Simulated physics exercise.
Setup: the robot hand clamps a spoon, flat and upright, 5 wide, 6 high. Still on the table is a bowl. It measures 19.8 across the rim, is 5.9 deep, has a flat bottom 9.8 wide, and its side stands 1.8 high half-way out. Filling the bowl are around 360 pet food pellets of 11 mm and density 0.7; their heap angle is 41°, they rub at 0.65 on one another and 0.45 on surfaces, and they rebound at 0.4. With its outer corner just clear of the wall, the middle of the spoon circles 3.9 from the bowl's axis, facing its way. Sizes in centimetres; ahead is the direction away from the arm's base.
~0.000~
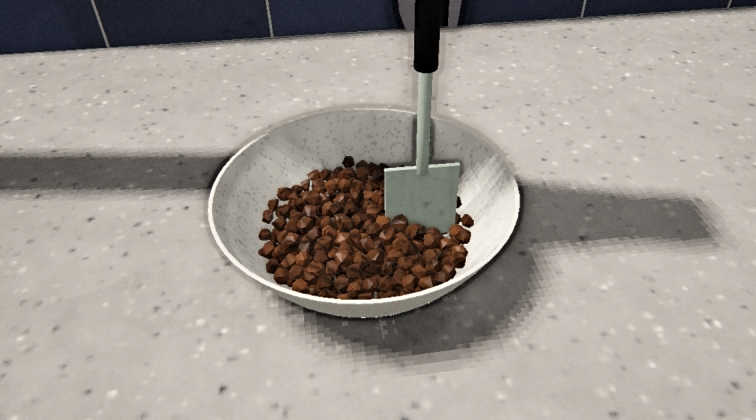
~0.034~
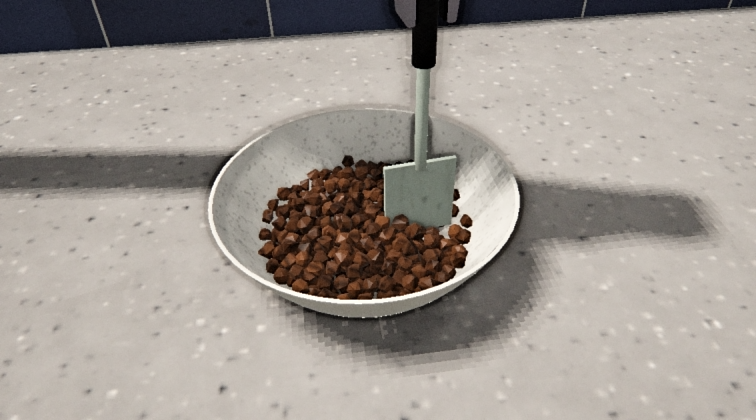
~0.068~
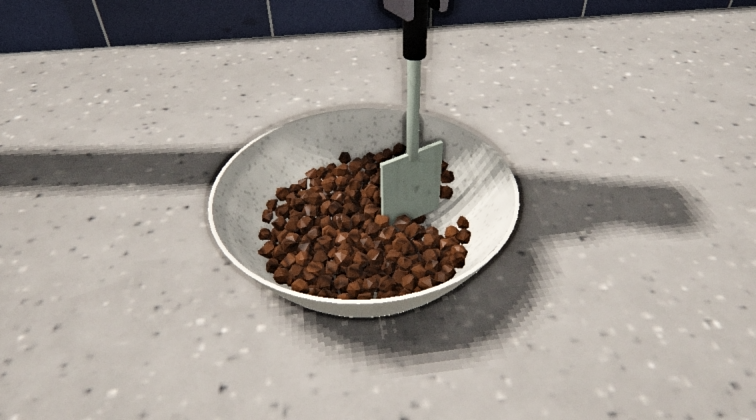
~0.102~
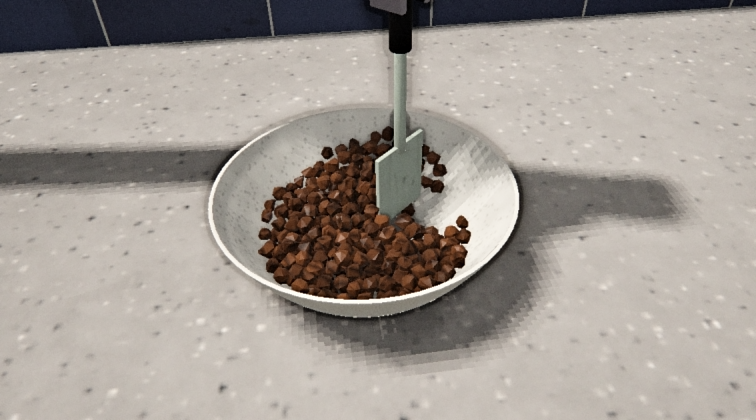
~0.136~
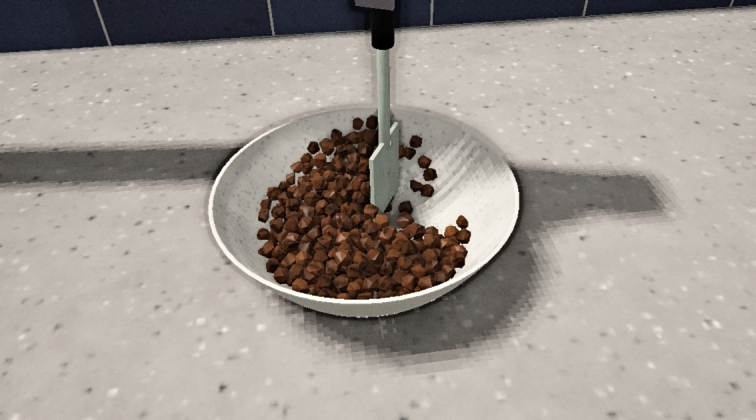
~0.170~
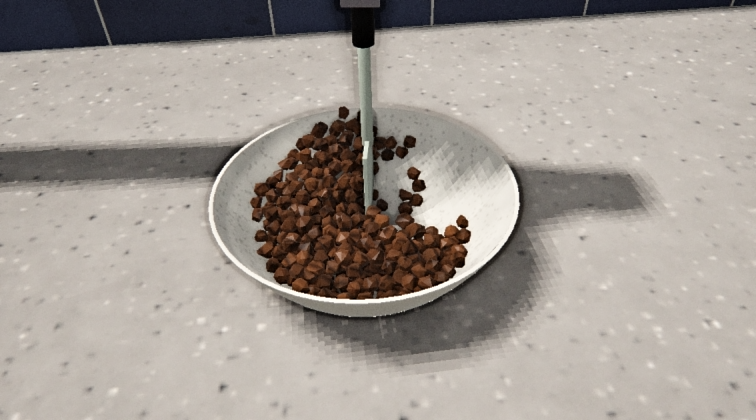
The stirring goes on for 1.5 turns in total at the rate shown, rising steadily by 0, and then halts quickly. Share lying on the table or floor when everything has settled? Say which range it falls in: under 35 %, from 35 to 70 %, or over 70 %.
It falls under 35 %.
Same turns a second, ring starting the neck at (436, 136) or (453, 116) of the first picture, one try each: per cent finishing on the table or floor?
20 and 10 %.
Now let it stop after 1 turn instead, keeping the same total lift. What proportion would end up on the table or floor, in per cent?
I'd reckon near 10 per cent.
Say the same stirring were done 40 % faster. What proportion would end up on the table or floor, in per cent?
In that case it comes to around 20 percent.
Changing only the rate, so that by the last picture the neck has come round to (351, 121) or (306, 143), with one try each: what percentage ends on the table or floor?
Near 20 per cent for the first, near 45 per cent for the second.
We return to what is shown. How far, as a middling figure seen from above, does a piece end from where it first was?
Roughly 10 cm.
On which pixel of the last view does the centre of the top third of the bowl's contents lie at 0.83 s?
(346, 145).
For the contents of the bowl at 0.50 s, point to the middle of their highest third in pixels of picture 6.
Roughly at (412, 262).
After 0.50 s, 260° round, highest piece 8 above the table; 349 in the bowl, 10 on the table or floor, 3 in flight or on the tool.
After 0.83 s, 80° round, highest piece 8 above the table; 329 in the bowl, 29 on the table or floor, 4 in flight or on the tool.
After 1.20 s, 180° round, highest piece 7 above the table; 311 in the bowl, 50 on the table or floor, 1 in flight or on the tool.
After 1.90 s, 180° round, highest piece 7 above the table; 311 in the bowl, 51 on the table or floor.
In the end, 311 in the bowl, 51 on the table or floor. That is 14 % on the table or floor.
